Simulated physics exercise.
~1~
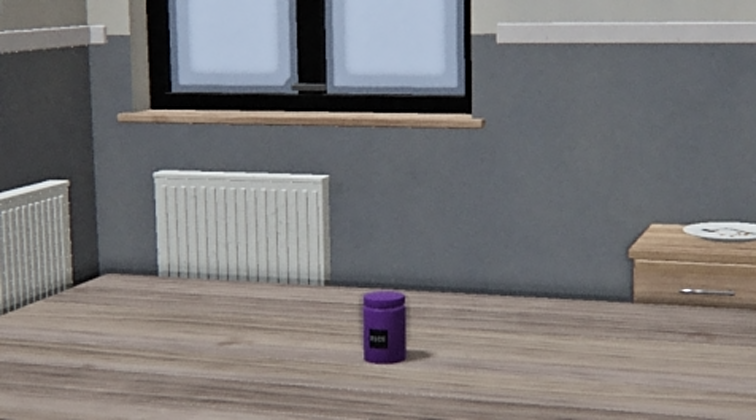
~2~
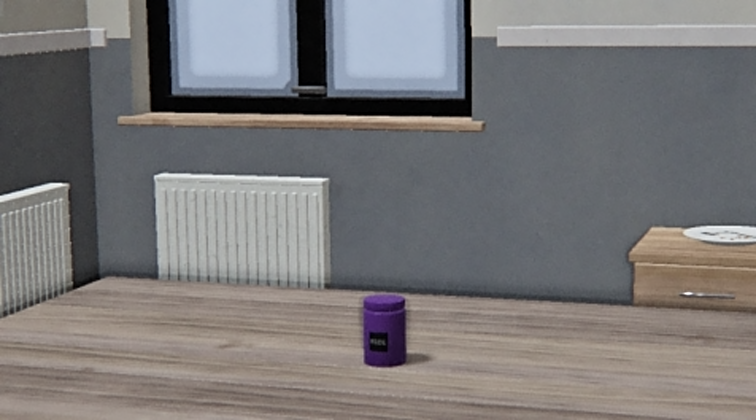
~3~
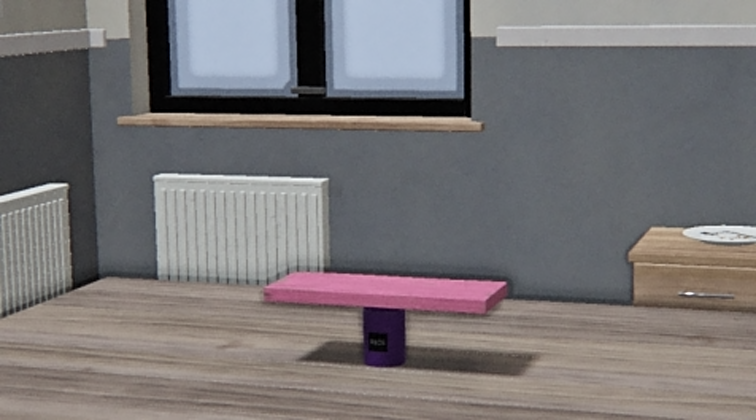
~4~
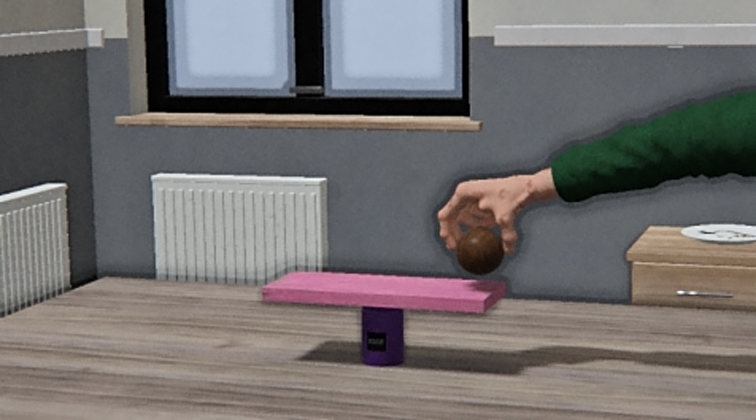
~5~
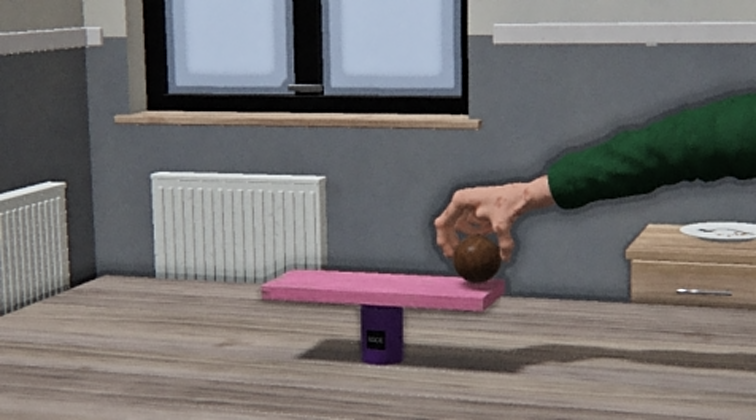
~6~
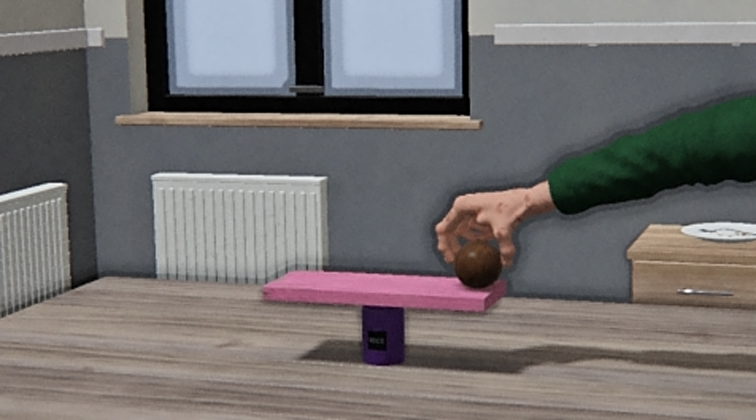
A hand in a green sleeve reaches in from the right of a grey-walled room, seen from slightly above a wooden table, with a window and white radiators behind. A small purple jar stands alone at the table's centre, then a pink board appears across its top. The hand lowers a round brown onion slightly onto the board's right end, while the view barely shifts.
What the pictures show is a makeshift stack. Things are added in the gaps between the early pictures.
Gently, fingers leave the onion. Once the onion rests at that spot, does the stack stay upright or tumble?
Won't stay.
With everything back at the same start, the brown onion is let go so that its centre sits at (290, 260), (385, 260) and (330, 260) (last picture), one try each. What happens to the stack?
With the first release it tips over; with the second it stays steady; with the third it stays steady.
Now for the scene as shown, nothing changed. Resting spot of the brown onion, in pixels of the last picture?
It finishes at about (547, 349).
Then, 0.30 s after the last picture, brown onion now fallen; pink board tipped 20° from how it was.
Then, 0.50 s after the last picture, pink board tipped 41° from how it was.
Then, 0.60 s after the last picture, pink board tipped 30° from how it was.
Then, 1.20 s after the last picture, pink board tipped 31° from how it was.
At rest, fallen, brown onion; moved from the start, pink board; purple jar in place. Seen from the same camera at the end, brown onion near (547, 349). The stack comes apart.
